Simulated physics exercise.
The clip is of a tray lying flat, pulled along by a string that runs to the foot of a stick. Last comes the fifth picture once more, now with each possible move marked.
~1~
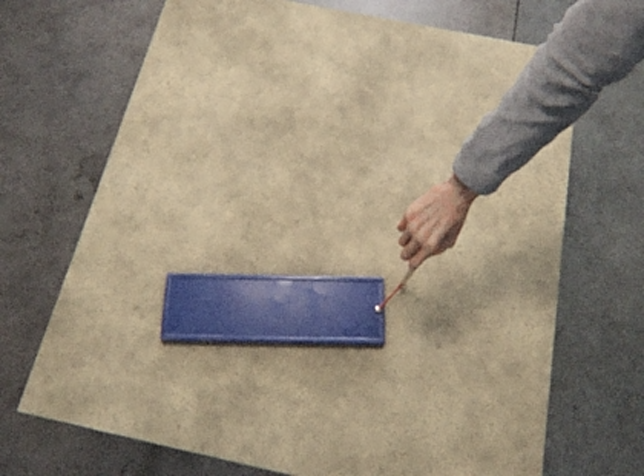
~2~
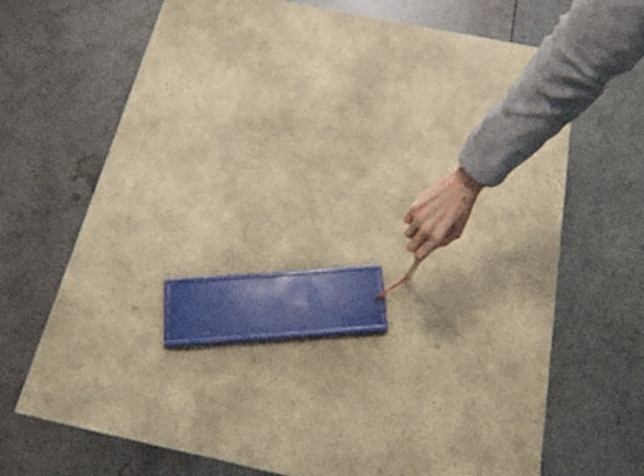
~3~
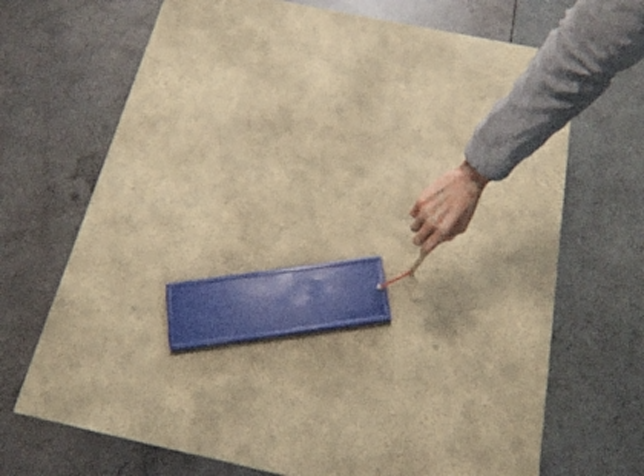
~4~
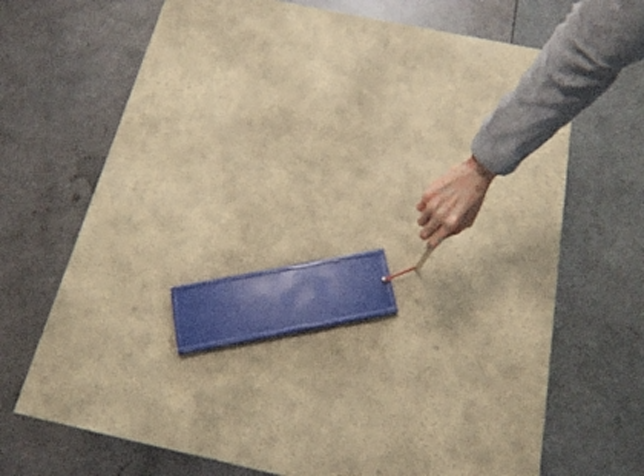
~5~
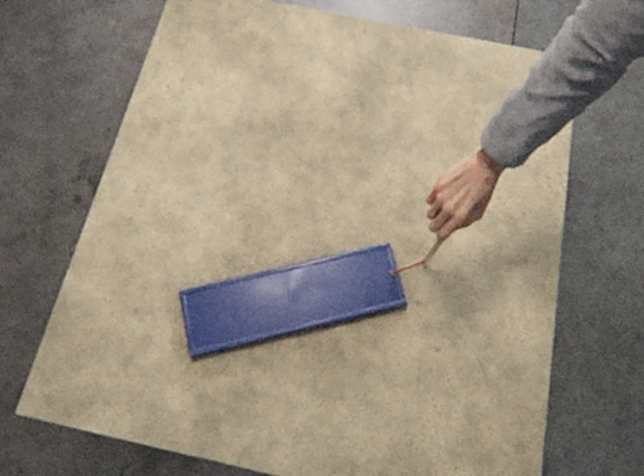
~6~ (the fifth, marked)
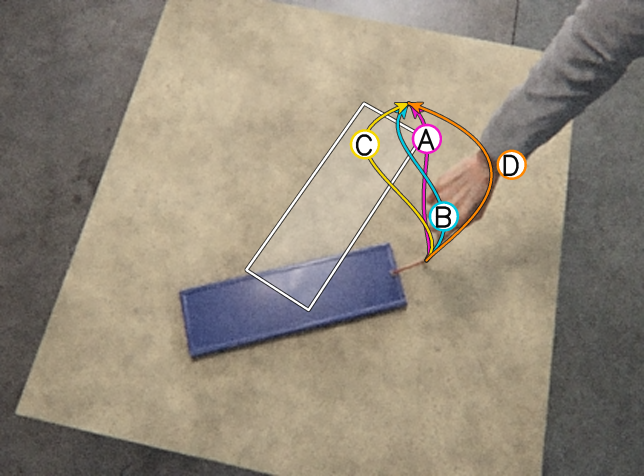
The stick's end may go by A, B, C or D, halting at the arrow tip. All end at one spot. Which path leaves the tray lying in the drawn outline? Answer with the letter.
Take C.
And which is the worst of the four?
Path D.
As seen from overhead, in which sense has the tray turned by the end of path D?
Anticlockwise.
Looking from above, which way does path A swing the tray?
Anticlockwise.
On the marked copy, A from (426, 260) via (425, 178) to (411, 105); B from (426, 260) via (427, 179) to (407, 105); C from (426, 260) via (380, 173) to (409, 103); D from (426, 260) via (491, 176) to (409, 103); the outline at (338, 201).
Following C. Soon after the start, foot of the stick (403, 198), middle of the tray (311, 279).
Later, foot of the stick (365, 139), middle of the tray (308, 249).
In the end, foot of the stick (409, 104), middle of the tray (338, 200); it lies in the outline.
As for the rest, A leaves its middle at (359, 210); B leaves its middle at (353, 208); D leaves its middle at (390, 212).
